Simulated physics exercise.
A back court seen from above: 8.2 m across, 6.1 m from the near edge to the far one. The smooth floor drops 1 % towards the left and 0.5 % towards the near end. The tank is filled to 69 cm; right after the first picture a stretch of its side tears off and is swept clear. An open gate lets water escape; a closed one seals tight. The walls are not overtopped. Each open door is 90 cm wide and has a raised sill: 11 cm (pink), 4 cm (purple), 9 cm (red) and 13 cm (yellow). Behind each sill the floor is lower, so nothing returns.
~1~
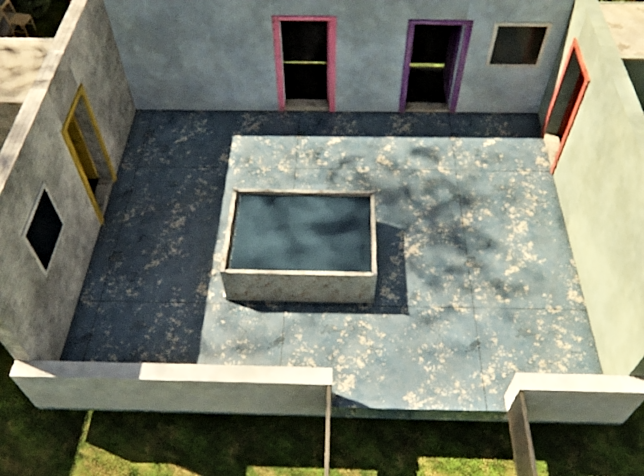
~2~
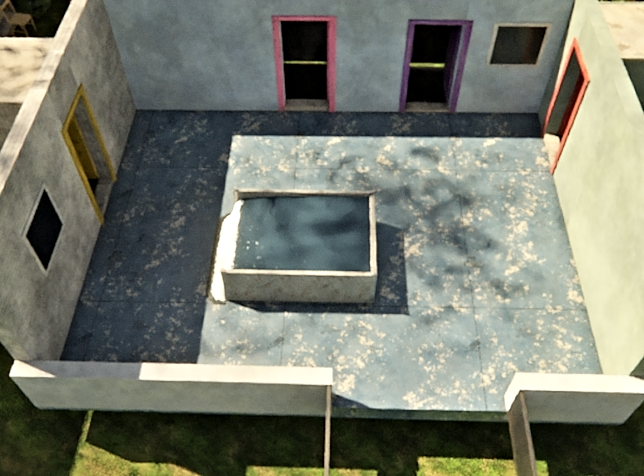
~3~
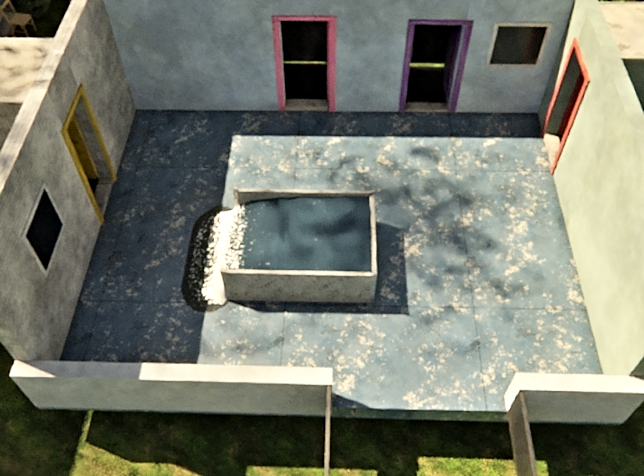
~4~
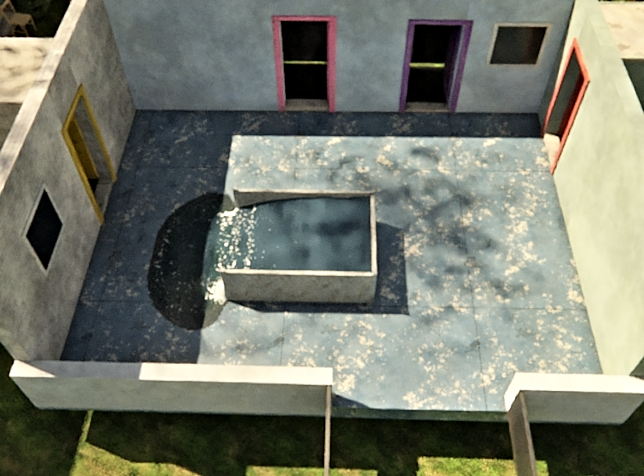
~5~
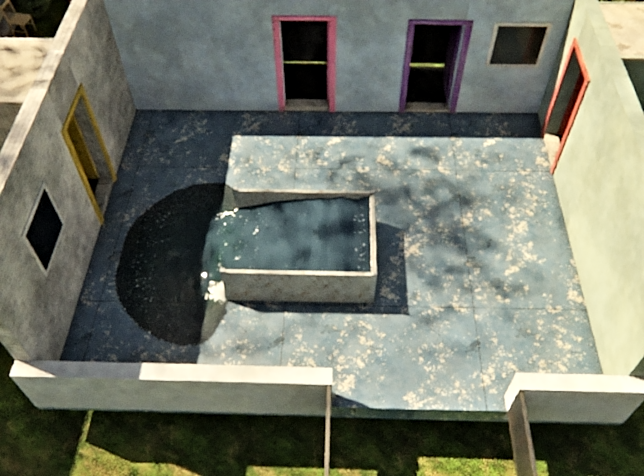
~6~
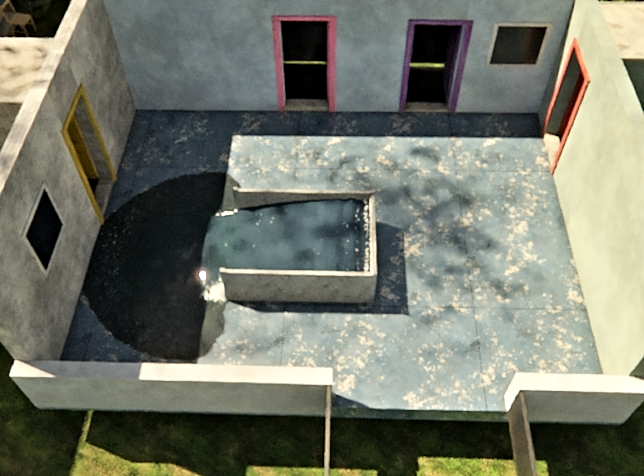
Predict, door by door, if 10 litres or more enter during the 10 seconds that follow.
The water let in: At the pink door it keeps below the limit; at the purple door it stays under the limit; at the red door it keeps below the limit; at the yellow door it passes the limit.
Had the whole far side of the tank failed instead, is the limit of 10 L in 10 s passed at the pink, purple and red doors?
Then: Pink above, purple past it, red past it.
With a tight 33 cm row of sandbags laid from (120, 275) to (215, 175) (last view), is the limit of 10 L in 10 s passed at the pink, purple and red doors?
Then: Pink below, purple not over, red not over.
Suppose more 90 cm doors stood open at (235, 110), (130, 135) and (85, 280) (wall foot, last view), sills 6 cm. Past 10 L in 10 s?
In that order: Below, past it, past it.
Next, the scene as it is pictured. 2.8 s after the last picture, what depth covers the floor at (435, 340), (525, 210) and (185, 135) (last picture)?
About 0, 0 and 8 cm.
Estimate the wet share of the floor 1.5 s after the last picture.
About 25 per cent.
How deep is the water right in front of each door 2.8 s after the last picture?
In cm: Pink 2, purple 0, red 0, yellow 20.
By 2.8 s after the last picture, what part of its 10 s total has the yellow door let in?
About 90 per cent.
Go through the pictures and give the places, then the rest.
In the first frame, still water, 69 cm deep, in the tank at (301, 233).
In the second frame, water pours out at (234, 247) and has run 0.9 m, to a hidden place; typically 8 cm deep outside, 69 cm at the tank's back.
In the third frame, the front is at (219, 210), 1.1 m from the gap at (235, 249); 1.3 m2 of floor is under water; 69 cm left at the back of the tank.
In the fourth frame, water pours out at (235, 250) and has run 1.5 m, to (190, 205); typically 10 cm deep outside, 69 cm at the tank's back.
In the fifth frame, the front is at (121, 281), 1.9 m from the gap at (235, 251); 4.5 m2 of floor is under water; 65 cm left at the back of the tank.
In the sixth frame, the front is at (86, 278), 2.5 m from the gap at (235, 251); 6.4 m2 of floor is under water; 58 cm left at the back of the tank.
Then, 0.7 s after the last picture water covers 25 % of the floor and is deepest (41 cm) near (102, 257); pink door not reached, purple door not reached, red door not reached, yellow door 27 cm at the sill, 15 L in.
Then, 1.5 s after the last picture water covers 25 % of the floor and is deepest (49 cm) near (53, 385); pink door not reached, purple door not reached, red door not reached, yellow door 30 cm at the sill, 73 L in.
Then, 2.8 s after the last picture water covers 35 % of the floor and is deepest (30 cm) near (53, 385); pink door 2 cm at the sill, 0 L in, purple door not reached, red door not reached, yellow door 20 cm at the sill, 138 L in.
Then, 5.3 s after the last picture water covers 80 % of the floor and is deepest (18 cm) near (607, 397); pink door 5 cm at the sill, 0 L in, purple door 2 cm at the sill, 0 L in, red door not reached, yellow door 10 cm at the sill, 151 L in.
Then, 9.3 s after the last picture water covers 95 % of the floor and is deepest (8 cm) near (53, 385); pink door 3 cm at the sill, 0 L in, purple door 2 cm at the sill, 0 L in, red door 5 cm at the sill, 0 L in, yellow door 8 cm at the sill, 151 L in.
